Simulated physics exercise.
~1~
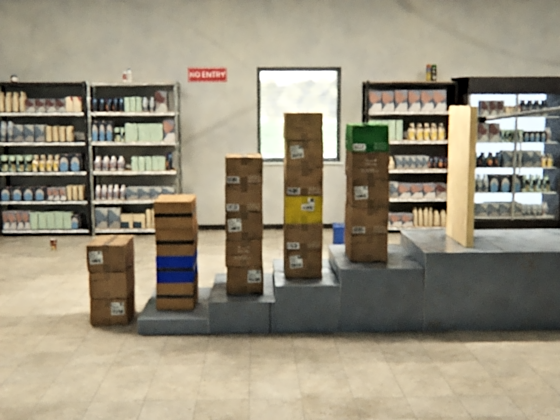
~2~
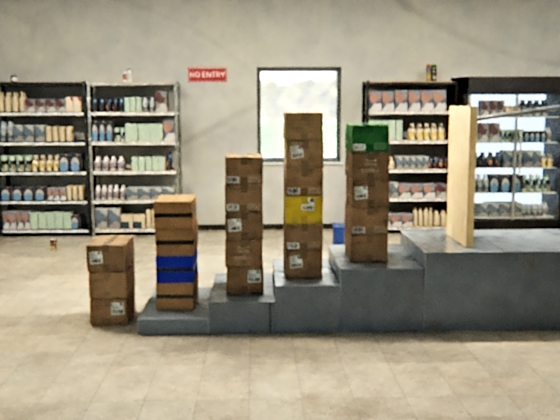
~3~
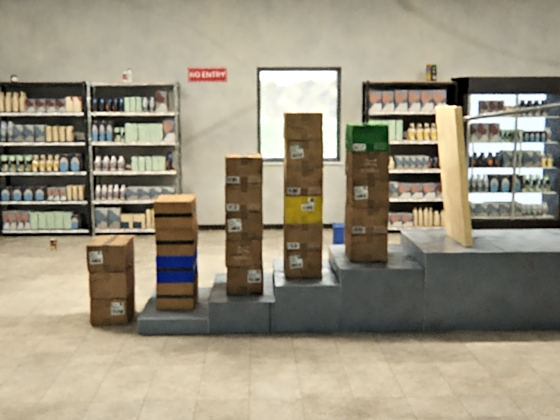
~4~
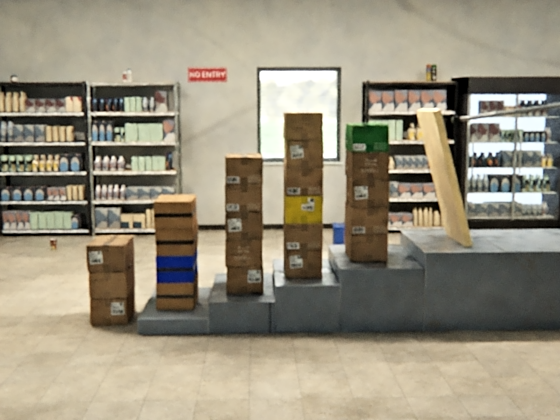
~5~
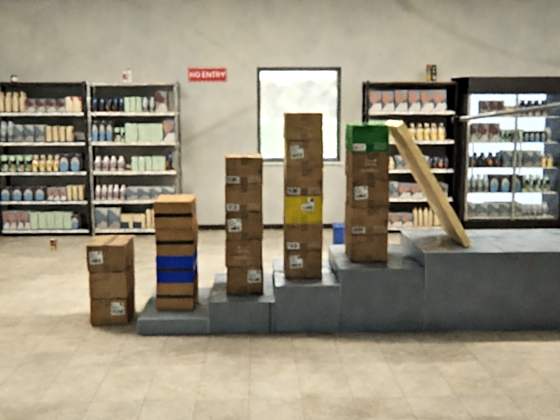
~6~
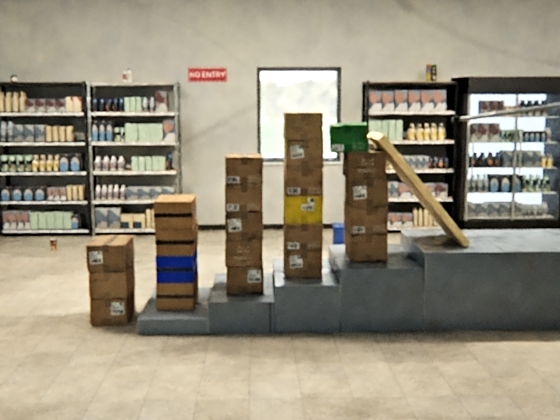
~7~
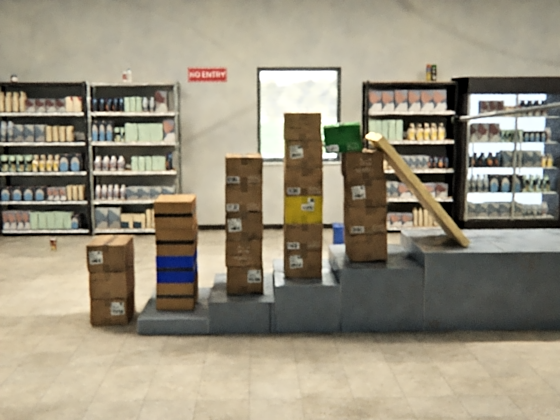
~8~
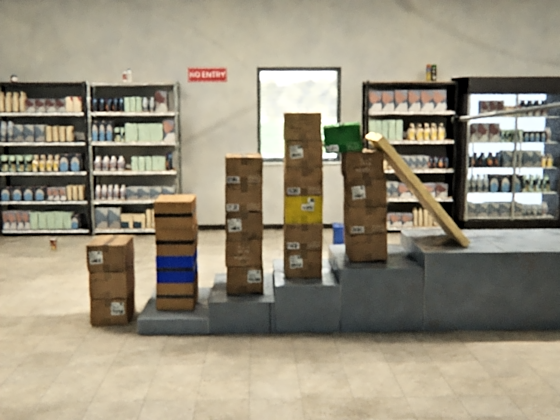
A tall board standing on the top step tipped over to the left and struck the green carton atop the nearest column, nudging it slightly left and tilting it, then came to rest leaning there while all the stacks of cartons stayed standing.
